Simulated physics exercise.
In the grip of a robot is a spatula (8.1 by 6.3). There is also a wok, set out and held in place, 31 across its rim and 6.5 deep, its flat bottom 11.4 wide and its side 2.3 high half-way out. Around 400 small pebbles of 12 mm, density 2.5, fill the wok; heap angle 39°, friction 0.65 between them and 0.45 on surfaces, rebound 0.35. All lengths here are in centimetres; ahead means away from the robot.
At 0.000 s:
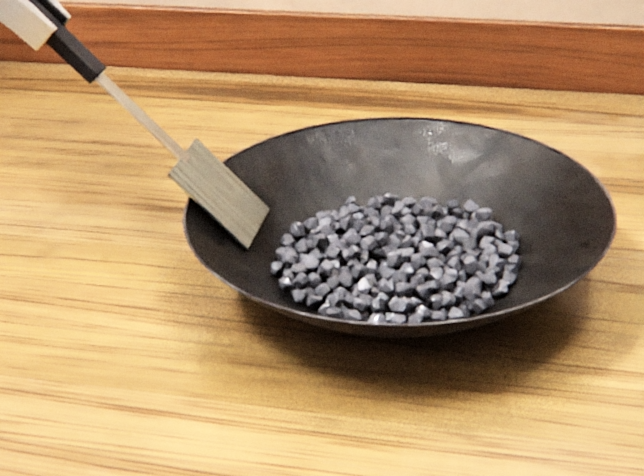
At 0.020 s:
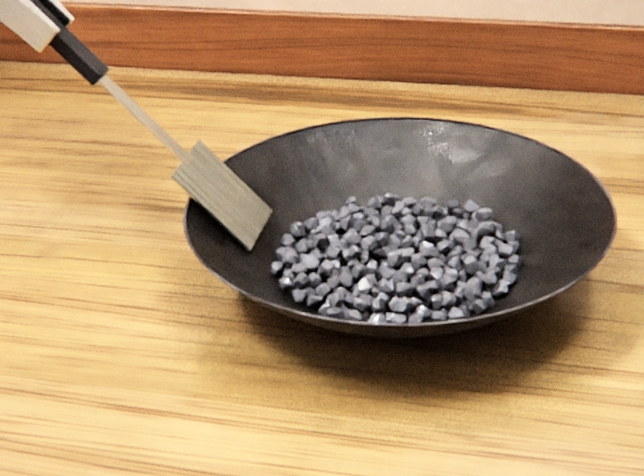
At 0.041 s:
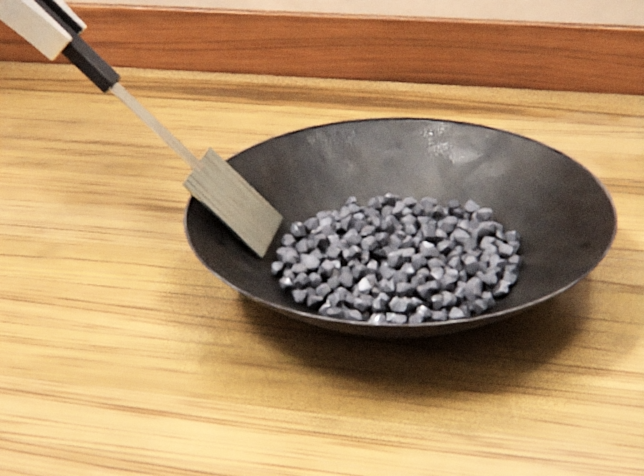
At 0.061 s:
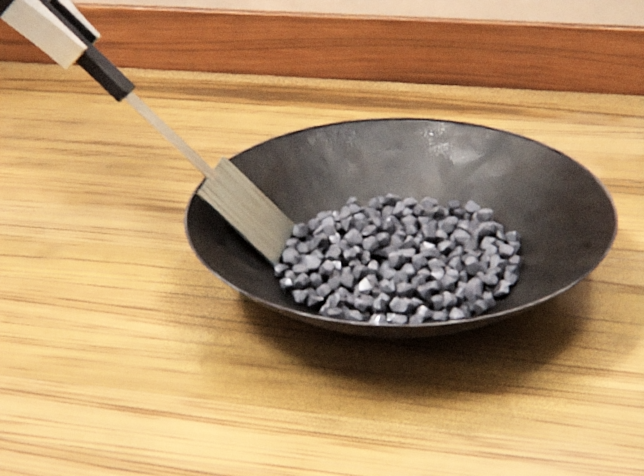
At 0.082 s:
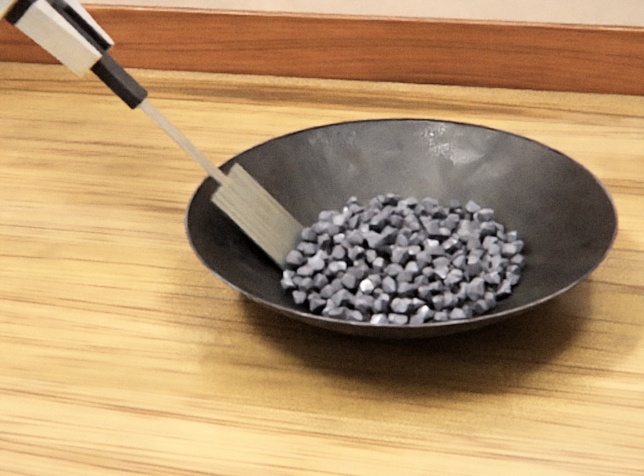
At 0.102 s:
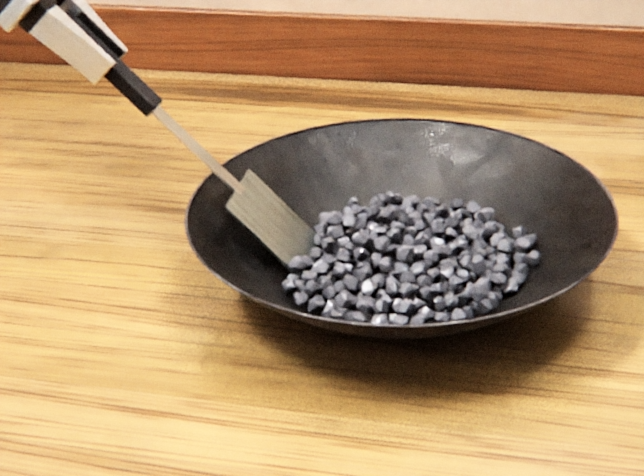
The clip shows a robotic arm holding a spatula at the left inside edge of a dark wok of small gray pebbles on a wooden surface; the spatula slides down and right into the pile, nudging the pebbles slightly rightward.
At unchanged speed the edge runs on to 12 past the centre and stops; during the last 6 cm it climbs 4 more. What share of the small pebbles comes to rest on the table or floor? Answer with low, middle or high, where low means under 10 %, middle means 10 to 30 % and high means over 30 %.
Middle.
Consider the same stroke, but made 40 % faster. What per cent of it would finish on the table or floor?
Near 30 %.
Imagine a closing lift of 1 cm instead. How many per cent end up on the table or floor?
20 per cent.
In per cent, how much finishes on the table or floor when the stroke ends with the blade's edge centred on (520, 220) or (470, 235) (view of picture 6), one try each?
I'd say some 5 per cent, then some 0 per cent.
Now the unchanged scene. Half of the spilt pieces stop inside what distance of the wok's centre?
It's around 22 cm.
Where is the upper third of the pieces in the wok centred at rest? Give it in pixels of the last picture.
About (523, 256).
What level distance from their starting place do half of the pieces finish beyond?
Roughly 5 cm.
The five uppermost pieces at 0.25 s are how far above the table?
Height: Approx. 6 cm.
By 0.25 s, sloping 46°, highest piece 6 above the table; 403 in the wok.
By 0.39 s, sloping 46°, highest piece 8 above the table; 399 in the wok, 4 on the blade or in flight.
By 0.67 s, sloping 46°, highest piece 7 above the table; 329 in the wok, 70 on the table or floor, 4 on the blade or in flight.
By 1.72 s, sloping 46°, highest piece 7 above the table; 329 in the wok, 74 on the table or floor.
Final count, 329 in the wok, 74 on the table or floor. That is 18 % on the table or floor.
